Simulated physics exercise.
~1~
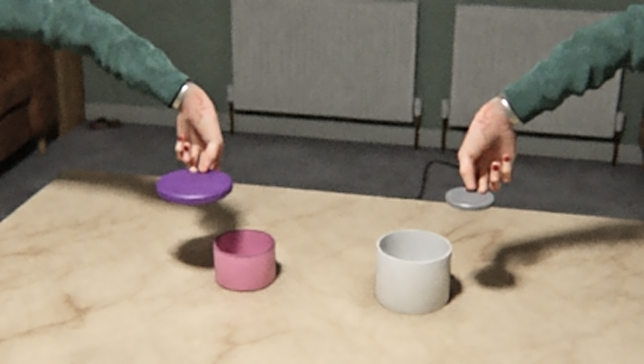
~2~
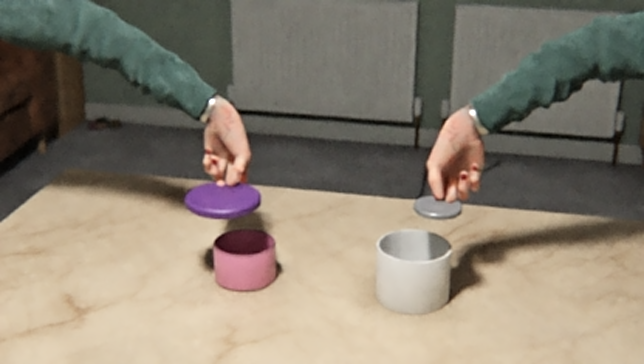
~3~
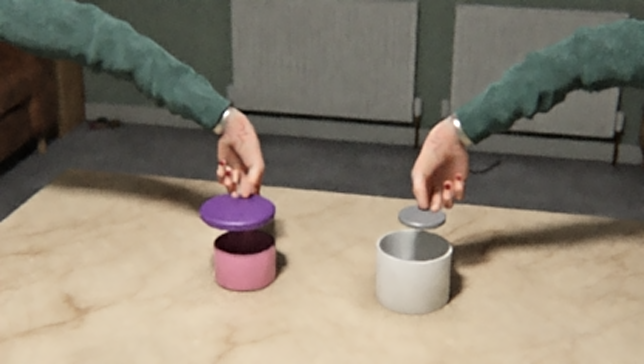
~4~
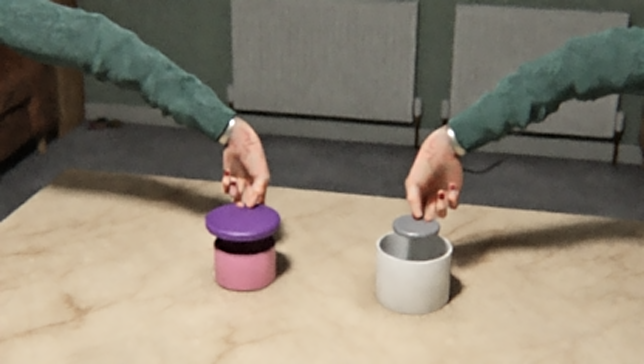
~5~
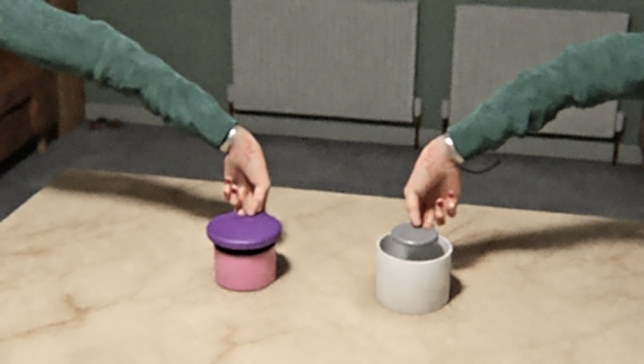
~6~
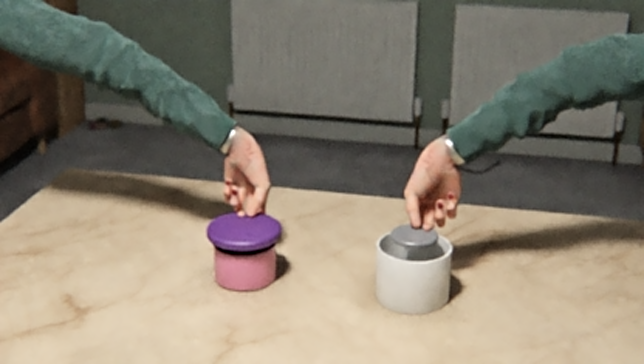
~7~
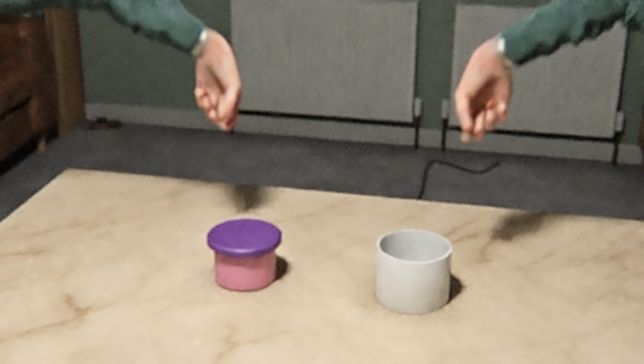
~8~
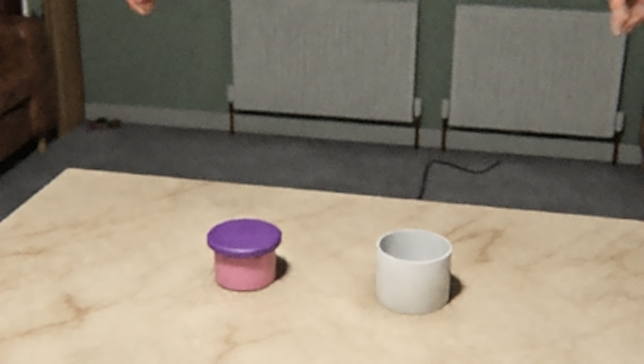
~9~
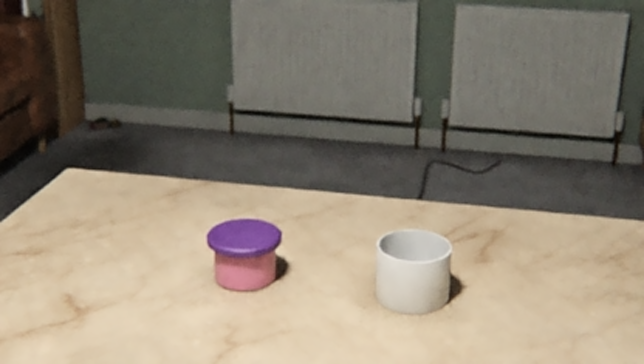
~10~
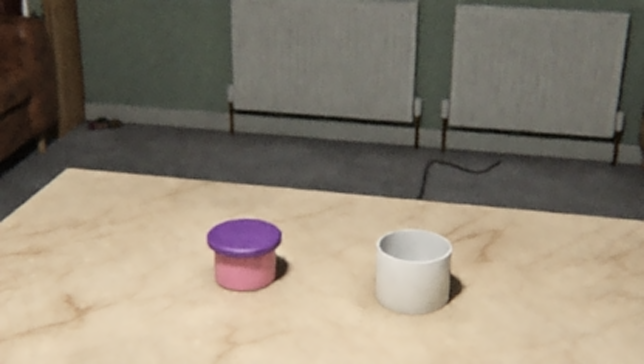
In the video, two hands lower a purple disc over a small pink container on the left and a smaller grey disc over a pale grey one on the right, then let go and withdraw, leaving the purple disc covering its container while the grey one drops inside, out of sight.
